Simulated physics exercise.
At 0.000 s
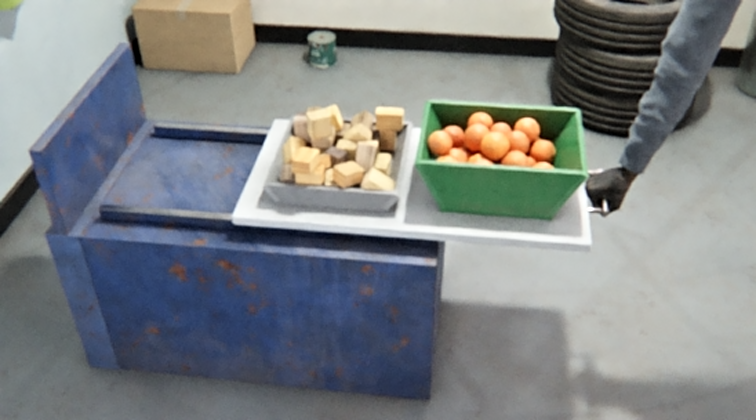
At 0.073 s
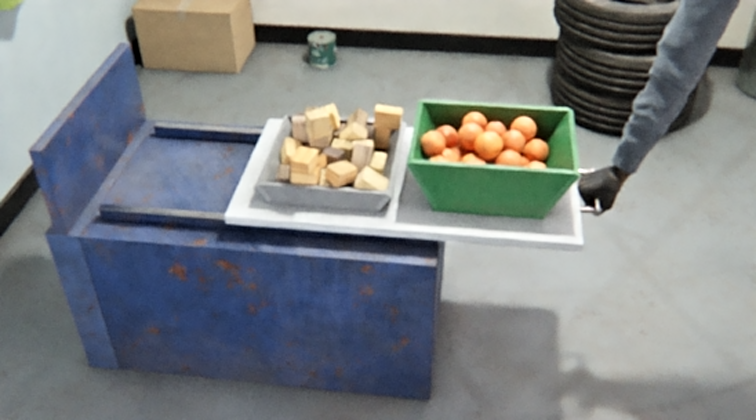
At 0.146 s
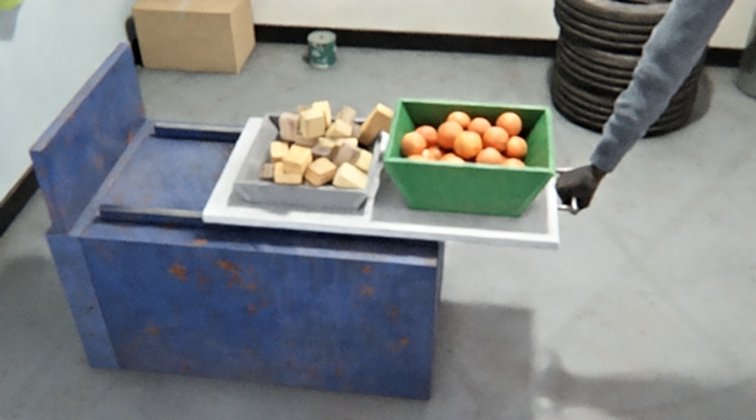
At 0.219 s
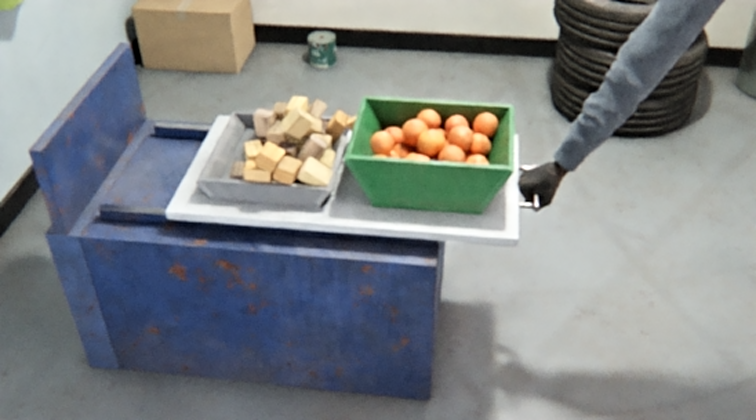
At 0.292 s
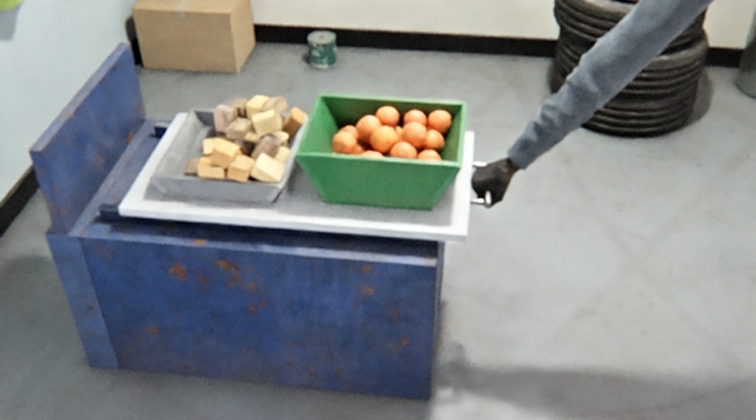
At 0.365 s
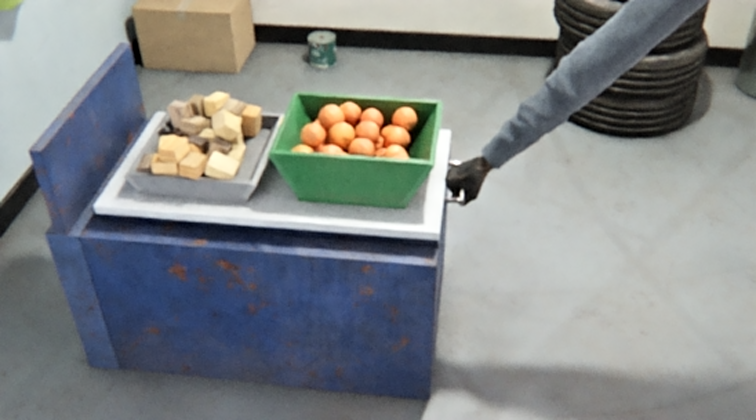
The clip shows a gloved hand pushing a white sliding shelf leftward over a blue unit, carrying a grey container of wooden blocks and a green container of oranges, while the blocks shift and settle lower in their container.
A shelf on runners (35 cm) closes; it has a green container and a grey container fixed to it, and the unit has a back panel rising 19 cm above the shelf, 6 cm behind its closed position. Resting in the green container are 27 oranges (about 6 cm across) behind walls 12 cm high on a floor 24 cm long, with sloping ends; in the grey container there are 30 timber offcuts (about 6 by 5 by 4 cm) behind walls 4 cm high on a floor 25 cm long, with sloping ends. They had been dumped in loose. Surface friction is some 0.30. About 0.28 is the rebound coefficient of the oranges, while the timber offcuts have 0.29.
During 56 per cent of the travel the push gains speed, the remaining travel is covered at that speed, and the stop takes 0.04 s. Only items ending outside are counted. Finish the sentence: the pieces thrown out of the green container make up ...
... less than a sixth of the load.
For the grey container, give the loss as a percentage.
The grey container comes in at 25 in a hundred.
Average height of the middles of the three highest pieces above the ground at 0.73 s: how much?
Their middles average near 66 cm high.
After 0.51 s, green container 27 in, 0 out and grey container 26 in, 4 out.
After 0.73 s, green container 26 in, 1 out and grey container 22 in, 8 out.
Final count (at 1.17 s), green container 26 in, 1 out and grey container 22 in, 8 out. Asked share, 1 of 27, 4 per cent.
